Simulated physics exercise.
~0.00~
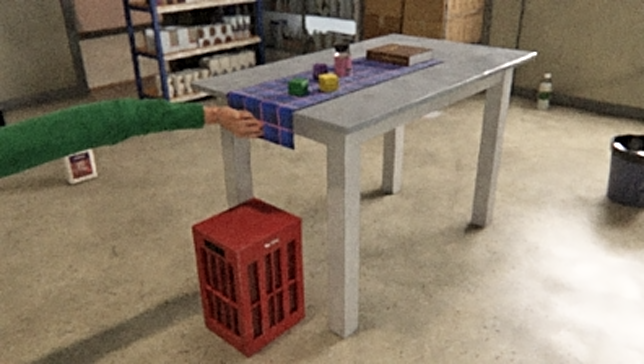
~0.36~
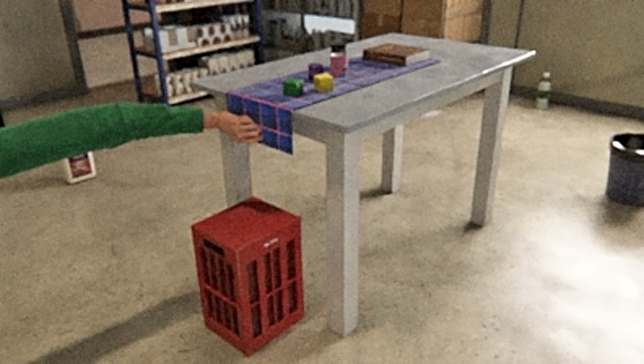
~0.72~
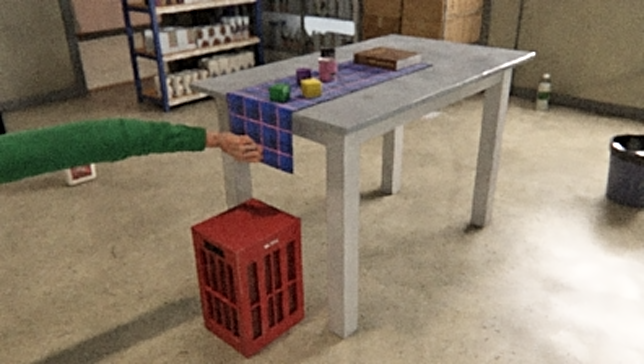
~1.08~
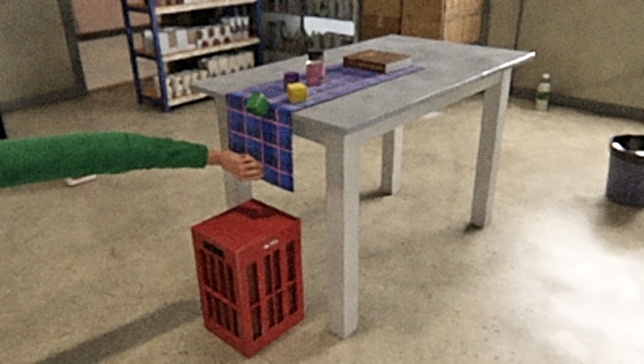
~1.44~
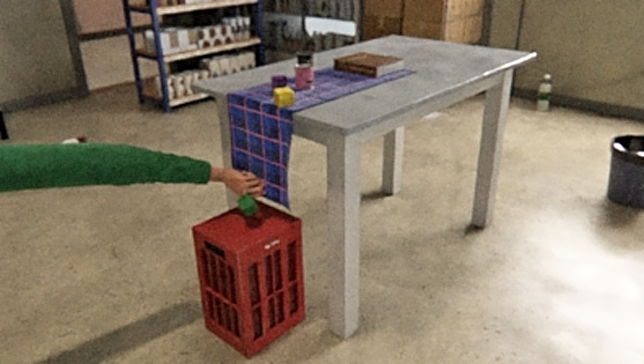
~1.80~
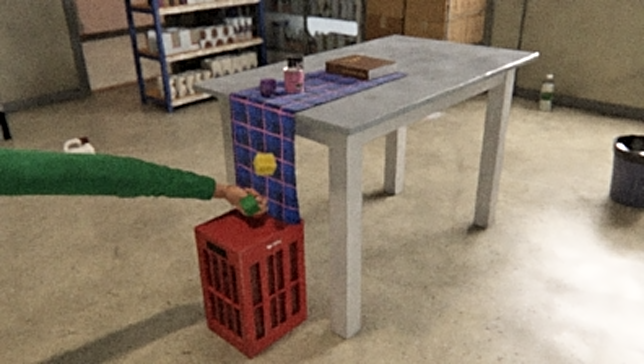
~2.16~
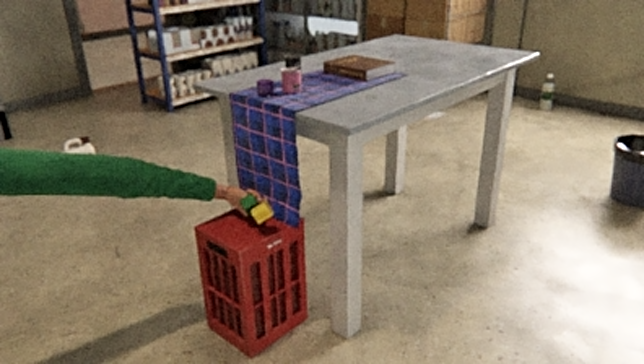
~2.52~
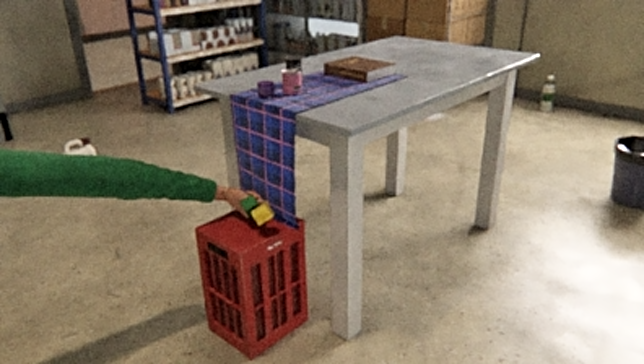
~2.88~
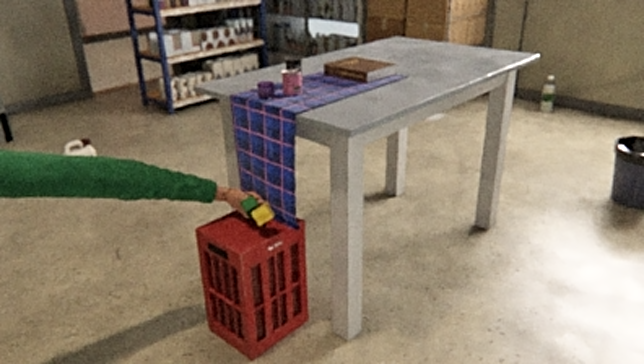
A green-sleeved arm pulls the blue cloth down, and two cubes fall onto the red crate.
